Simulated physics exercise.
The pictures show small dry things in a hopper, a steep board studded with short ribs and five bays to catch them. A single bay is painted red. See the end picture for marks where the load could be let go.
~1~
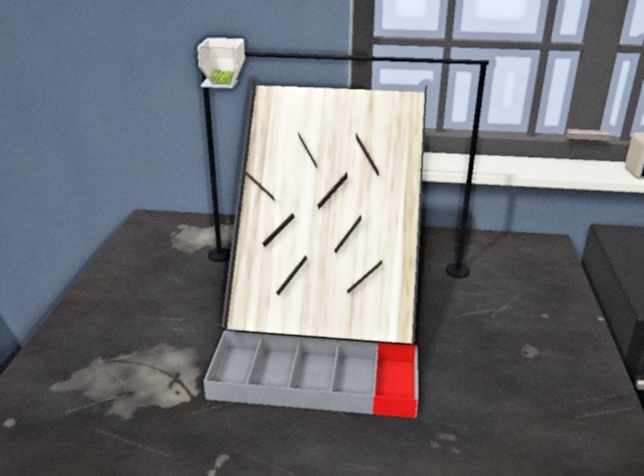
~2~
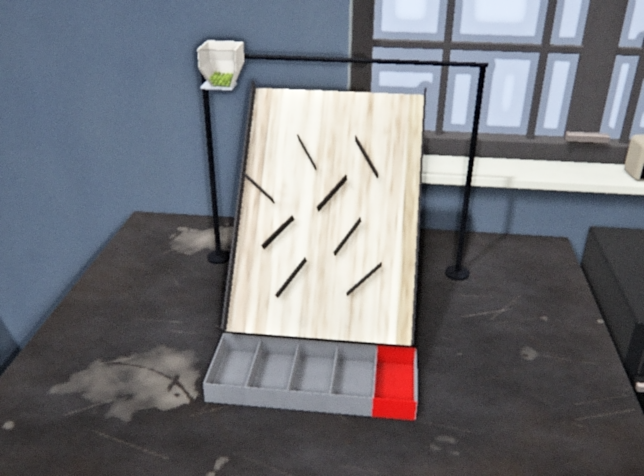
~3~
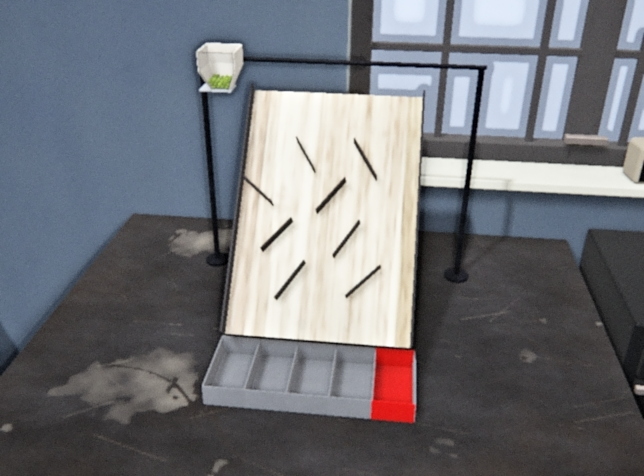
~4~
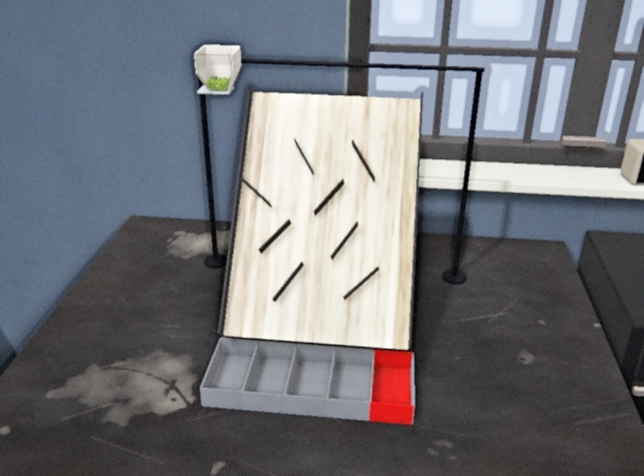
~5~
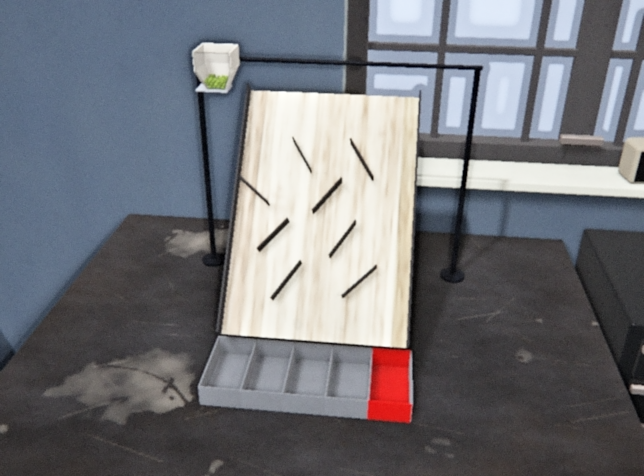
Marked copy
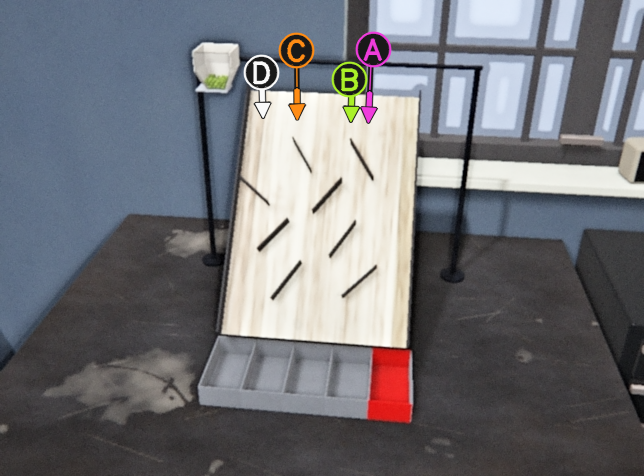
Green dried peas sitting still in a small white hopper above a steep ribbed board with four grey bays and one red.
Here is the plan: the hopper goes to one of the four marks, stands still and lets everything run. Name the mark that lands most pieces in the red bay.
A is best.
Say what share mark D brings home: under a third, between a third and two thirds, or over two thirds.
Mark D gives under a third.
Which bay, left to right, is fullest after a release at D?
The first from the left.
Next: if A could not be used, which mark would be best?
B.
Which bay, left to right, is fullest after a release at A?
The fifth.
On the marked copy, mark A meets the board at (368, 117); mark B meets the board at (351, 116); mark C meets the board at (297, 113); mark D meets the board at (262, 112).
For mark A, about two thirds in the red bay, a small part in other bays, about a quarter outside the box.
For mark B, about a quarter in the red bay, about a third in other bays, about half outside the box.
For mark C, none in the red bay, nearly all in other bays, a small part outside the box.
For mark D, none in the red bay, most in other bays, a small part outside the box.
